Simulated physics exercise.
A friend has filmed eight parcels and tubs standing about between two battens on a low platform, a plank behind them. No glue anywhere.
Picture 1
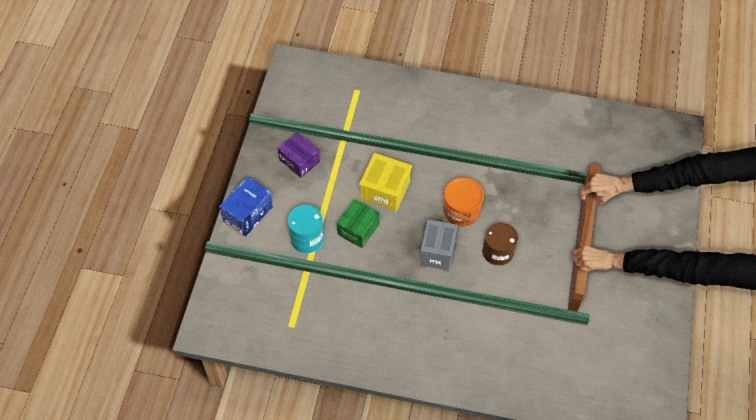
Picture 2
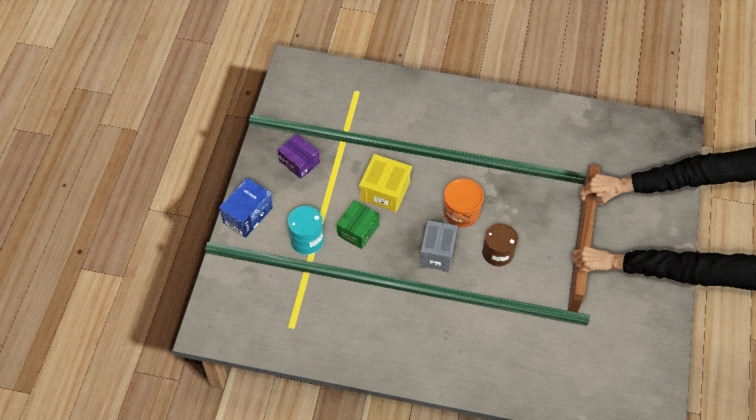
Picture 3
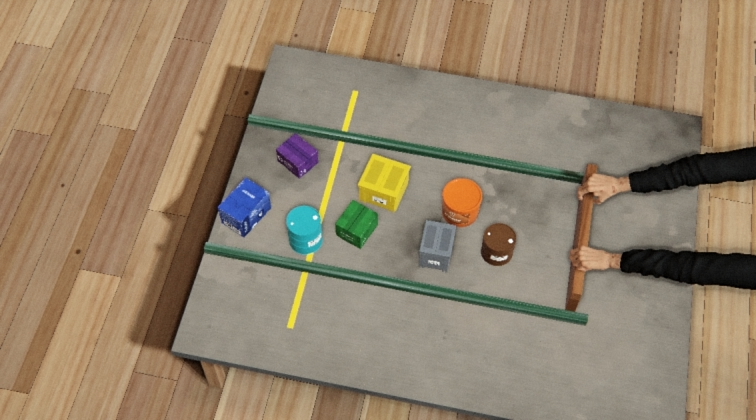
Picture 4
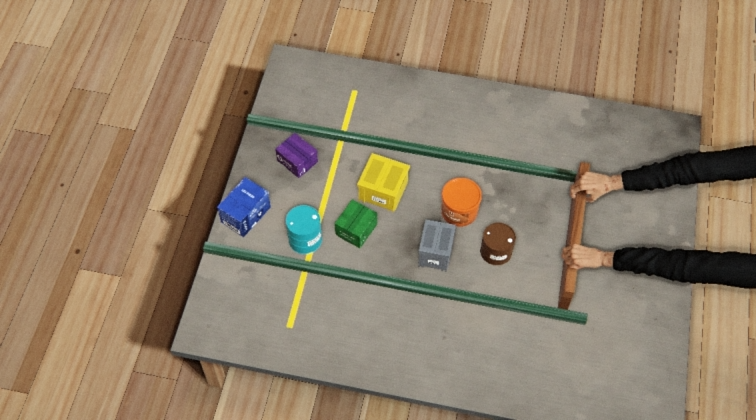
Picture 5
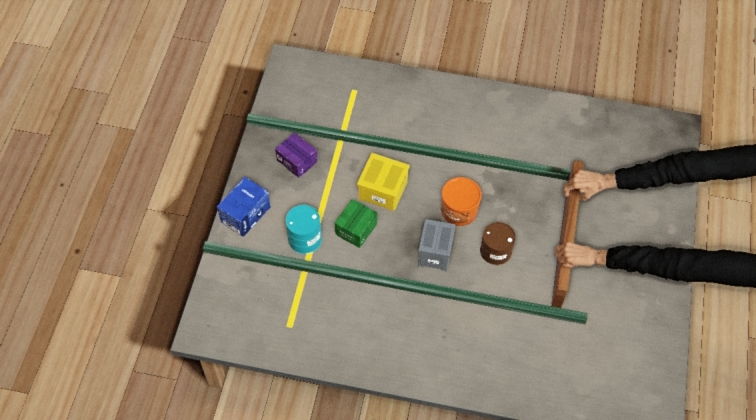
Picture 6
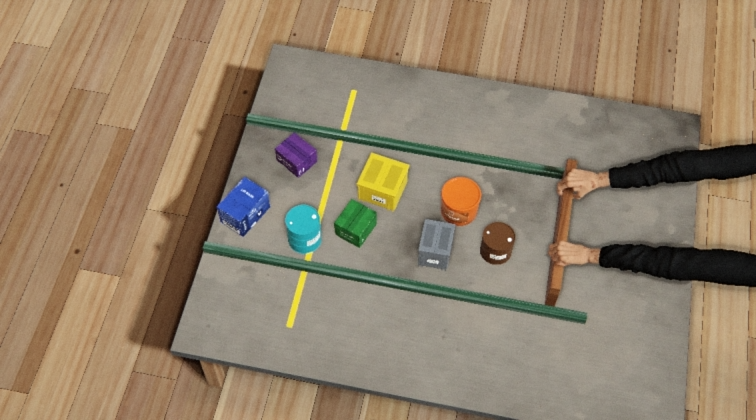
On a low platform, two hands slide a wooden plank slightly left between green battens toward colourful boxes and tubs standing still.
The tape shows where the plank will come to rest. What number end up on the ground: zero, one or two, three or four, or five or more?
The number that fall off is zero.
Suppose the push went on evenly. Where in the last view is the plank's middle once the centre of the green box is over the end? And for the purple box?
Its middle is around (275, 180) and around (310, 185).
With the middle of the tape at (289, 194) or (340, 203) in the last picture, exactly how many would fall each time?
The counts: 2 and 0.
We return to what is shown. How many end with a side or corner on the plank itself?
In contact: 3.
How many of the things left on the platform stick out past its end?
Overhanging: 1.
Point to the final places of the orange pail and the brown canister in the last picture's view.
The orange pail at (310, 175), the brown canister at (305, 205).
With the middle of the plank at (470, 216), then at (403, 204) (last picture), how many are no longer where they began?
First 3, then 5.
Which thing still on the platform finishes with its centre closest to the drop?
Foremost is the purple box.
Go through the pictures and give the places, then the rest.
In the first frame, blue box (246, 207); purple box (299, 155); turquoise canister (306, 230); plank (584, 237); tape (326, 201).
In the second frame, purple box (299, 156); plank (584, 238).
In the third frame, turquoise canister (305, 230); yellow tote (384, 184).
In the fourth frame, blue box (244, 207); orange pail (461, 203).
In the fifth frame, purple box (297, 155); green box (356, 224).
In the sixth frame, blue box (244, 207); purple box (296, 155); turquoise canister (304, 230); plank (561, 232); tape (324, 200).
Soon after, none off yet; blue box at rest near (244, 207); purple box at rest near (296, 155); turquoise canister at rest near (304, 230).
In the end, the number that fall off is zero.
